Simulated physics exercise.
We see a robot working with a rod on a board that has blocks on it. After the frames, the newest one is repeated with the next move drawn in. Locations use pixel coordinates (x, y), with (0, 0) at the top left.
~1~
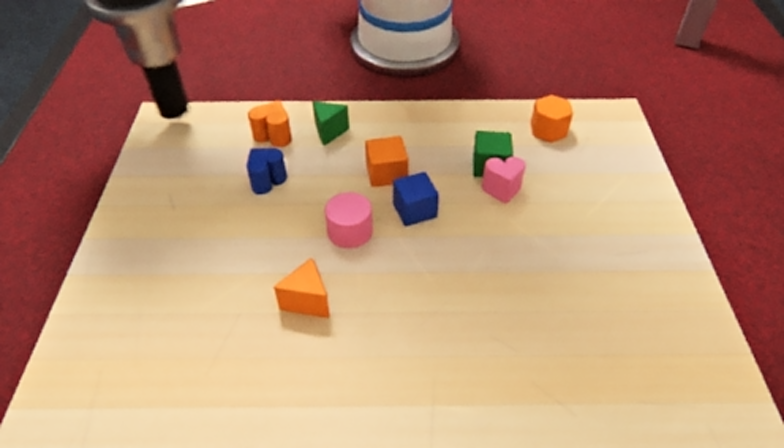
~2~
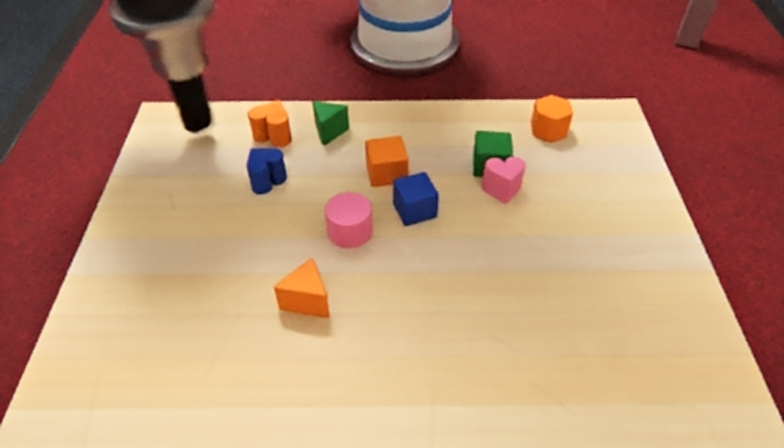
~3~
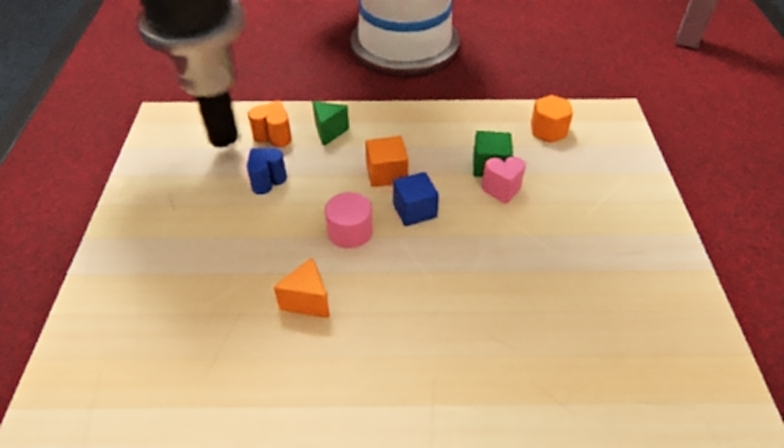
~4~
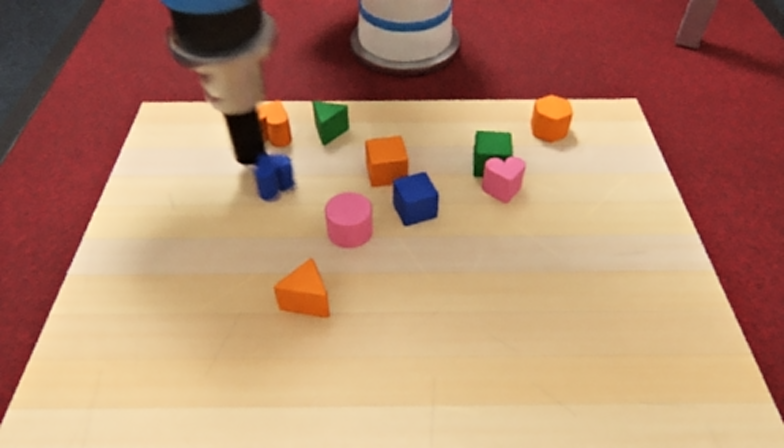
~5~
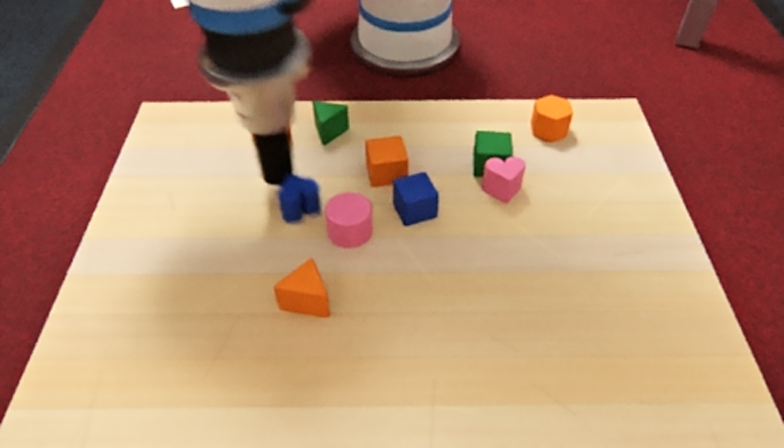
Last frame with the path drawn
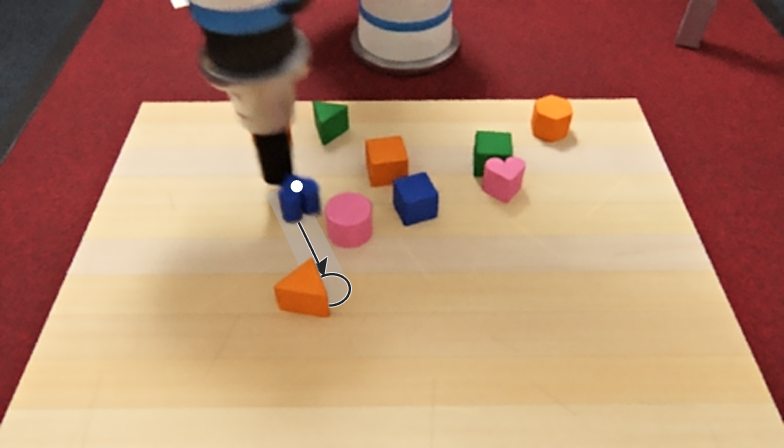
On a wooden board scattered with colourful blocks, a robot arm moved its black rod in from the upper left and pushed the blue heart block a short way toward the pink round one.
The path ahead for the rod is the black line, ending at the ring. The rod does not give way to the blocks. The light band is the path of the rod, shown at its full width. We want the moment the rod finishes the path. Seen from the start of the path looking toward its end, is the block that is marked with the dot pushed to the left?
My answer is yes.
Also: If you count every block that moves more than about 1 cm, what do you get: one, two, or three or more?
Number moved: 3+.
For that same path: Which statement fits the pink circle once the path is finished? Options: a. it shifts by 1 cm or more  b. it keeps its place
Choice a: It shifts by 1 cm or more.
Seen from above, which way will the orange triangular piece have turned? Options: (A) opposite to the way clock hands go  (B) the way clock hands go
Choice B: The way clock hands go.
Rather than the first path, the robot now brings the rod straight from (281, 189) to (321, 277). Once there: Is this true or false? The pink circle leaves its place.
True.
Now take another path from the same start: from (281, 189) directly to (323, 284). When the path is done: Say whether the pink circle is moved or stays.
It shifts position.
The line goes from (281, 189) to (331, 290); the dot is on the blue heart block.
What follows on the original path. One third of the way, rod (294, 205); blue heart block (315, 217); pink circle (362, 216).
Two thirds of the way, rod (311, 239); blue heart block (335, 248), turned 25° clockwise; pink circle (363, 217).
At the end, rod (329, 276); orange heart block unmoved; blue heart block (364, 276); orange triangular piece (299, 299), turned 40° clockwise; pink circle (363, 217).
